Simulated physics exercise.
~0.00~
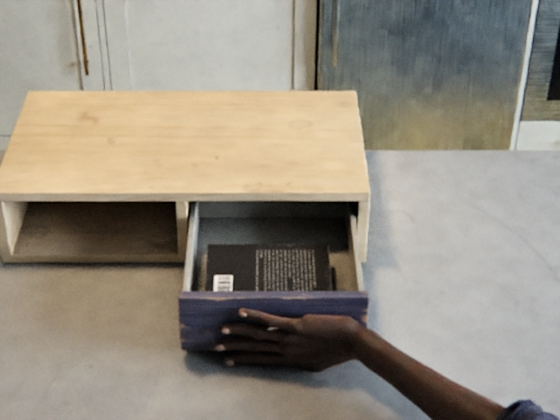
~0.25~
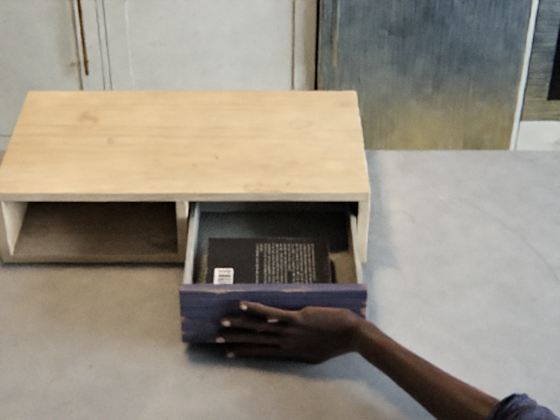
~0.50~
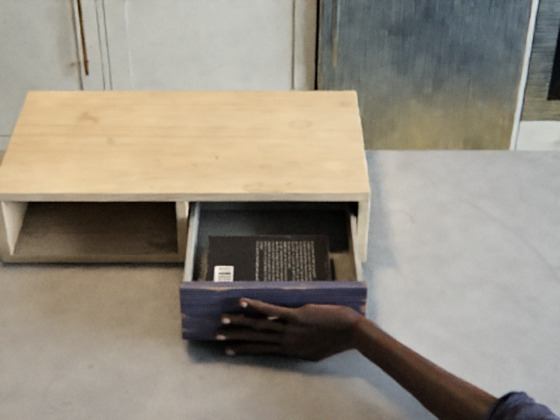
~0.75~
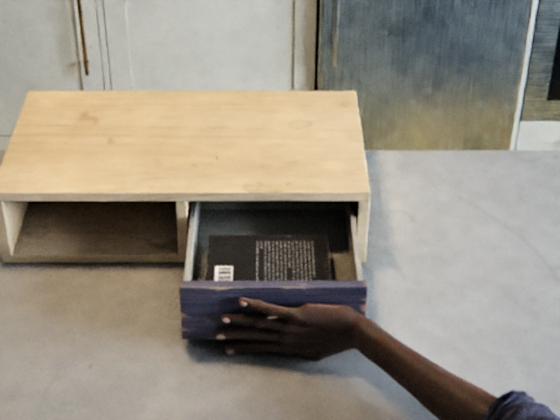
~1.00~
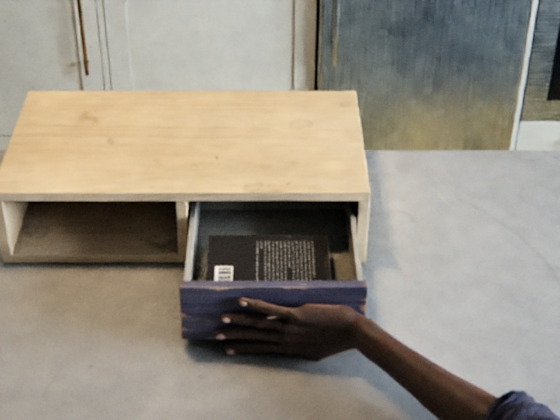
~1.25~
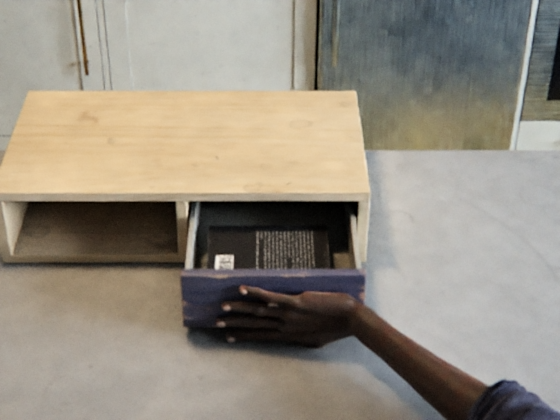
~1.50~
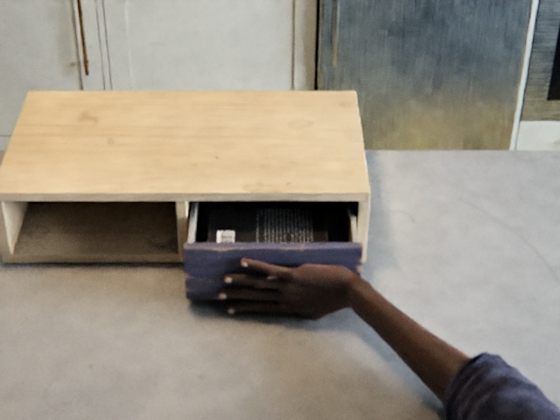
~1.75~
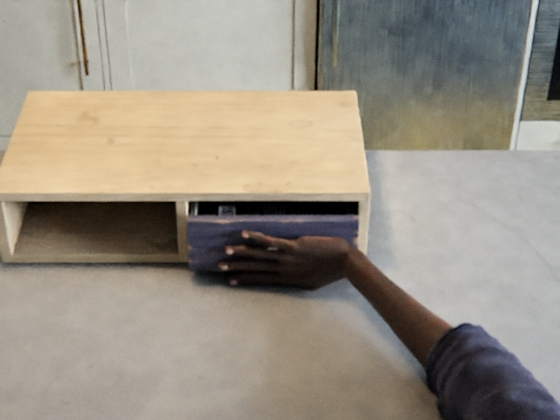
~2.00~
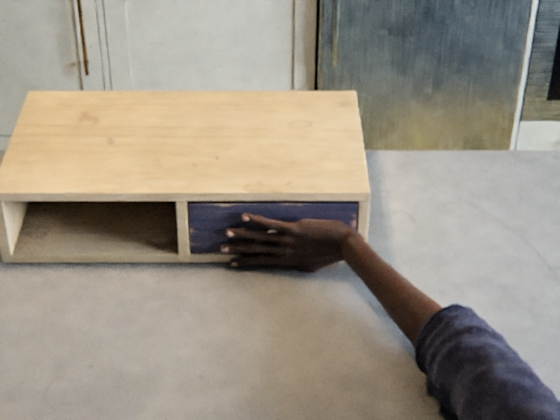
On a grey surface, a light wooden chest with an open slot on the left has its dark blue drawer pulled out, a black book lying inside. A hand pushes the drawer inwards, pausing briefly, until it shuts flush and the book is hidden.
